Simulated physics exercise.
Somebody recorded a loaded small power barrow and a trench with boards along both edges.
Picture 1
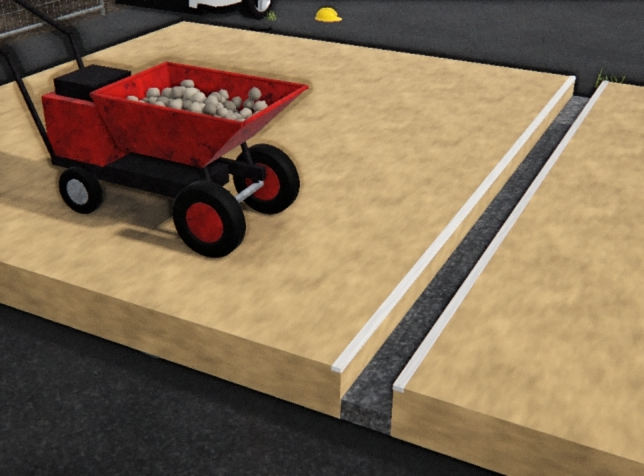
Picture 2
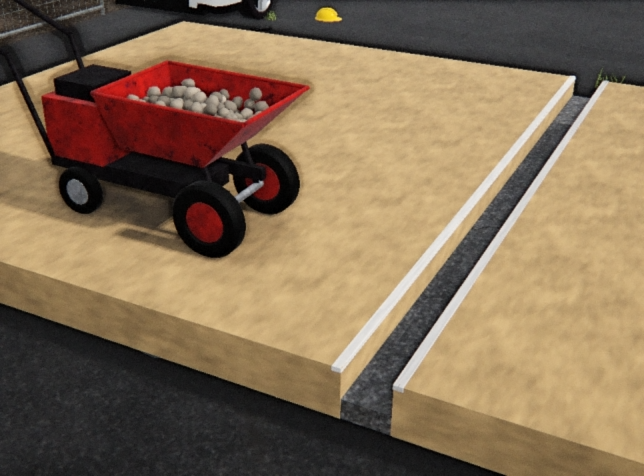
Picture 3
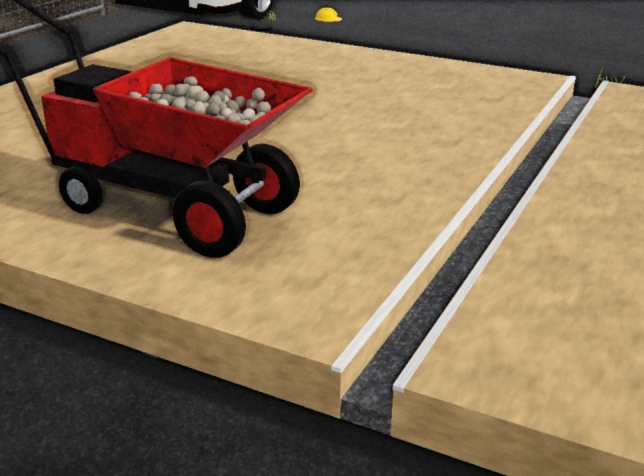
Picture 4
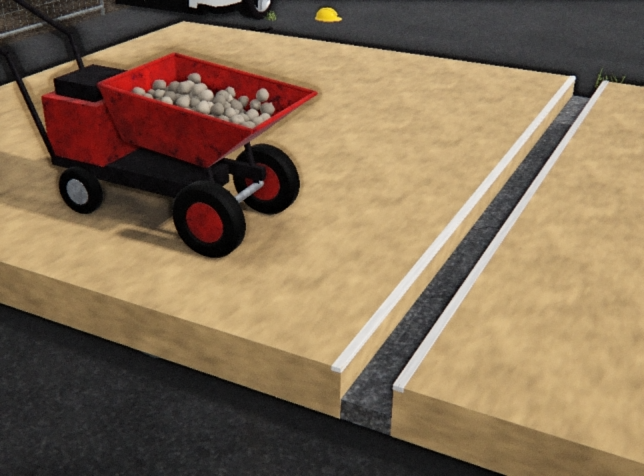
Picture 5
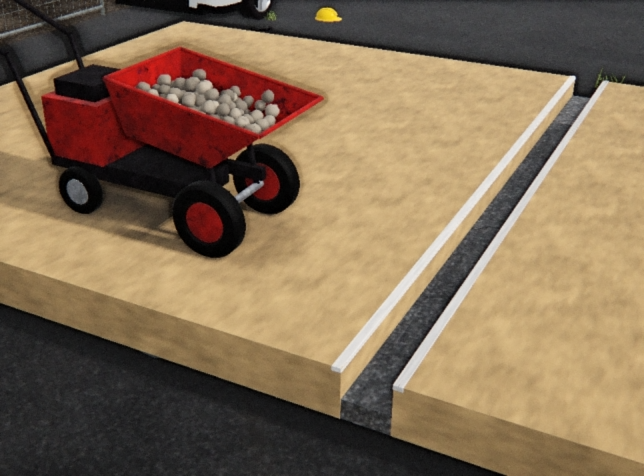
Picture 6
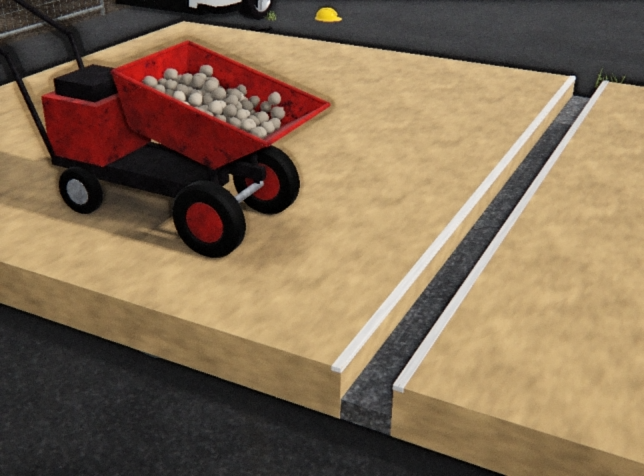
A sandy-coloured raised slab on dark ground is seen from above at an angle, by a camera that stays still. A small red barrow with black wheels and a skip of pale round stones stands at left, a narrow dark trench edged with white boards runs along the right, and a yellow hard hat lies behind. The skip slowly tilts forward a little, its lip lowering rightward, while the wheels stay put.
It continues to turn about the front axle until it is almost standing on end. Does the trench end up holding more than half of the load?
Most of the load does not find the trench.
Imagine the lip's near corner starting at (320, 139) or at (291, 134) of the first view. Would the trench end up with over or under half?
Okay, first it's the bigger portion, and then it's the bigger portion.
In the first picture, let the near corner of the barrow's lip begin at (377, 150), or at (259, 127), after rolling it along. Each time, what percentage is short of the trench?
You'd get around 0 in a hundred, then 50 in a hundred.
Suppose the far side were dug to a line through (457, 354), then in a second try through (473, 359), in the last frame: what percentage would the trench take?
I'd put it near 20 in a hundred, then near 20 in a hundred.
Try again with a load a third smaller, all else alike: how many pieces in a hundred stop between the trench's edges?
I'd guess near 20 per cent.
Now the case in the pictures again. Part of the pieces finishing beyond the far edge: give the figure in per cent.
My estimate is close to 0 in a hundred.
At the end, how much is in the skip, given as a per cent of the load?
Share in the skip: Around 20 %.
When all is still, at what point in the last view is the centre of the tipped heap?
It settles centred around (391, 264).
Soon, skip tipped well over; all in the skip.
A while on, skip tipped steeply; most in the skip; a small part short of the trench; a stray few falling.
Towards the end, skip tipped right over; about a quarter in the skip; about half short of the trench; about a quarter in or heaped over the trench; a stray few beyond it.
Finally, skip tipped right over; about a quarter in the skip; about two thirds short of the trench; about a quarter in or heaped over the trench; a stray few beyond it.
